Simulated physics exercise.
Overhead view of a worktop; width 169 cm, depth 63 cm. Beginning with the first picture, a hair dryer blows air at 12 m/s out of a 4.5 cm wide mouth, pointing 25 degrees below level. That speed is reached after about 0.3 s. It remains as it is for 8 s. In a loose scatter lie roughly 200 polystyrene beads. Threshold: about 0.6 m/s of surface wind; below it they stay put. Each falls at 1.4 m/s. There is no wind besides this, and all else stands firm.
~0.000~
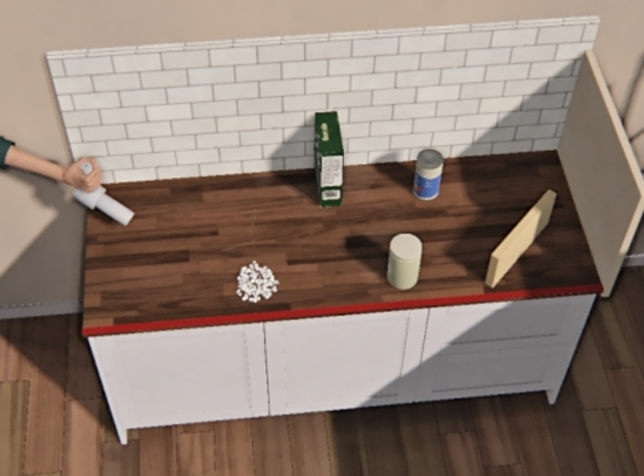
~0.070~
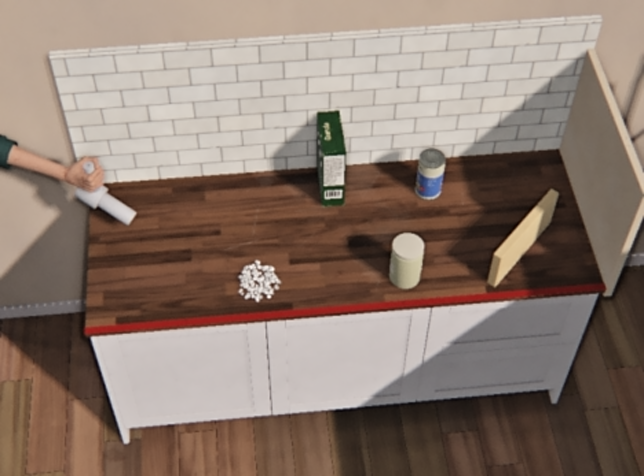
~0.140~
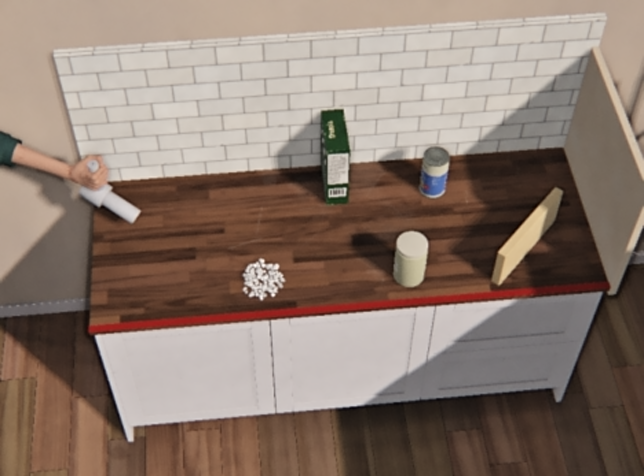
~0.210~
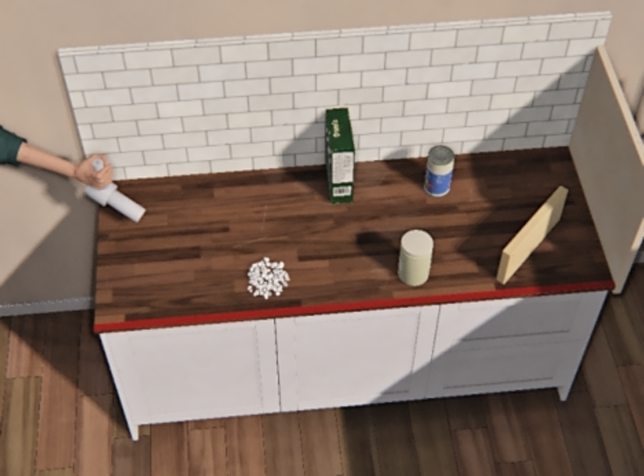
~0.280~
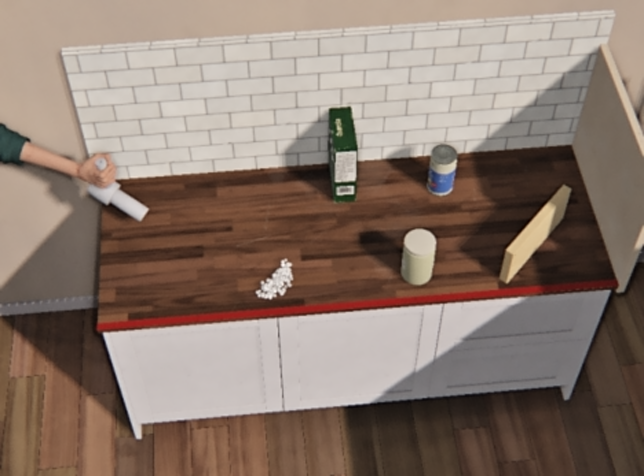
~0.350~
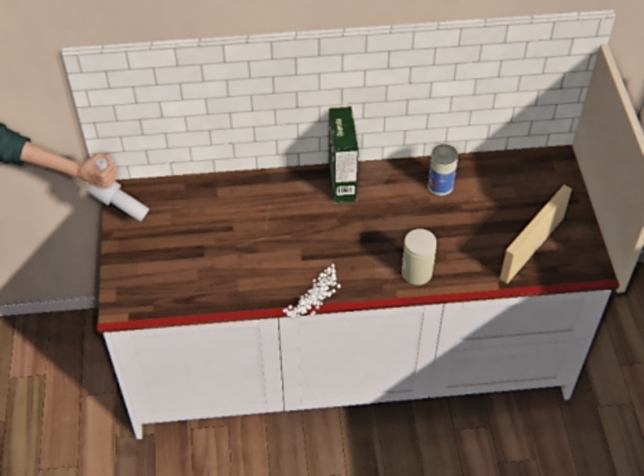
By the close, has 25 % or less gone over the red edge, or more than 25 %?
The quarter line is overstepped.
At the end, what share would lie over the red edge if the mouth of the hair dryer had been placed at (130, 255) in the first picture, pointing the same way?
The share would be near 60 %.
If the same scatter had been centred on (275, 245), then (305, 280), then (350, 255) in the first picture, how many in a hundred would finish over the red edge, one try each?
In turn: 50 per cent, 90 per cent, 40 per cent.
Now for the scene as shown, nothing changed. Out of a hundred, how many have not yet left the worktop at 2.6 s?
Near 0 percent remain.
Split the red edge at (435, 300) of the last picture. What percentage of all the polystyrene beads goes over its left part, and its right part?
Some 90 % left, 5 % right.
After 1.6 s, 100 % are over the red edge; 100 % have settled or left.
After 2.6 s, 100 % are over the red edge; 100 % have settled or left.
After 4.4 s, 100 % are over the red edge; 100 % have settled or left.
After 8.0 s, at the end, 100 % are over the red edge.
